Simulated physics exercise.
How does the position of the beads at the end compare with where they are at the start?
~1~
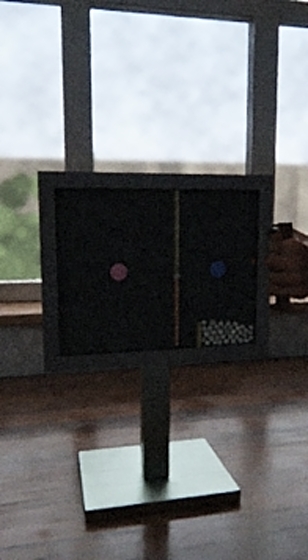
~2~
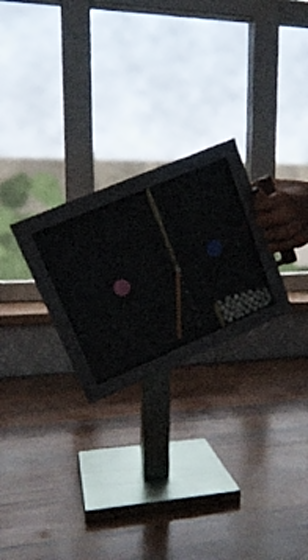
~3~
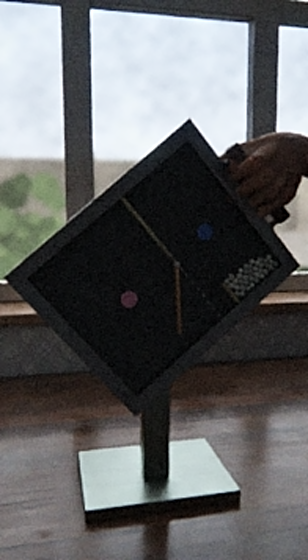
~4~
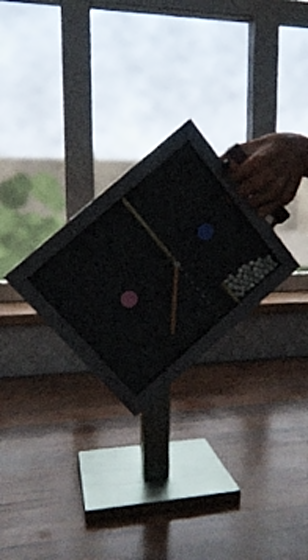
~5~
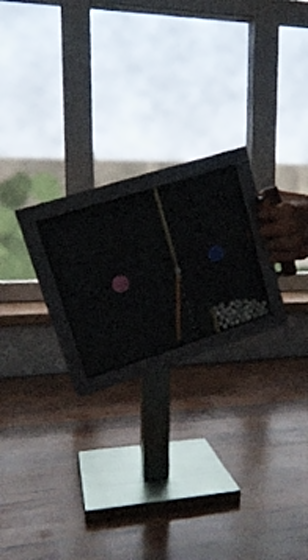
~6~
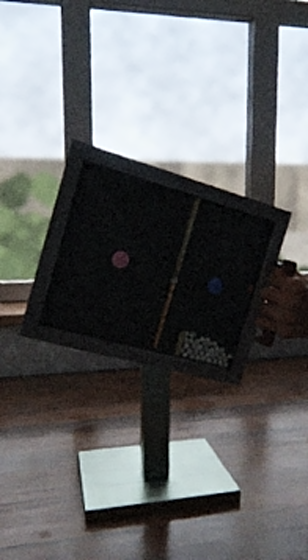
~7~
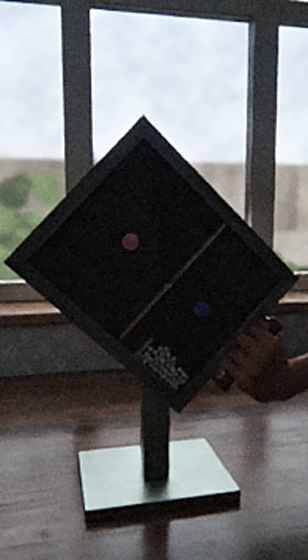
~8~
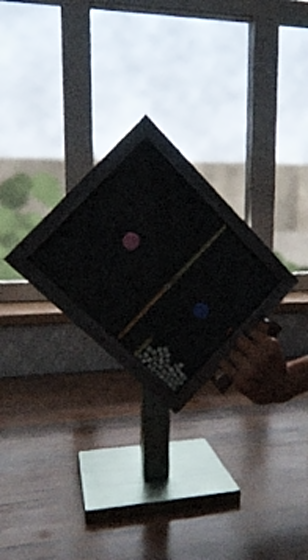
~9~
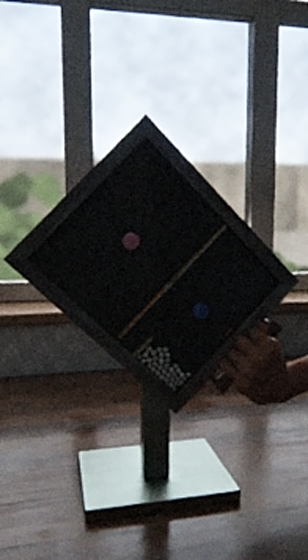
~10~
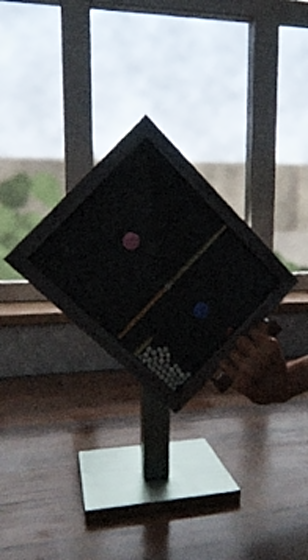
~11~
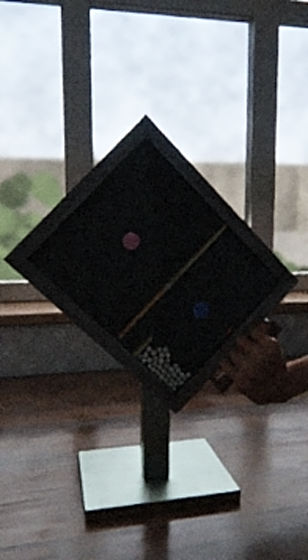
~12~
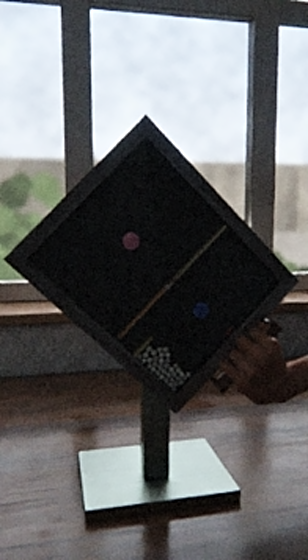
At the start the beads lie at the lower right of the upright box. By the end they are further left and lower, gathered in the bottom corner of the tilted box.
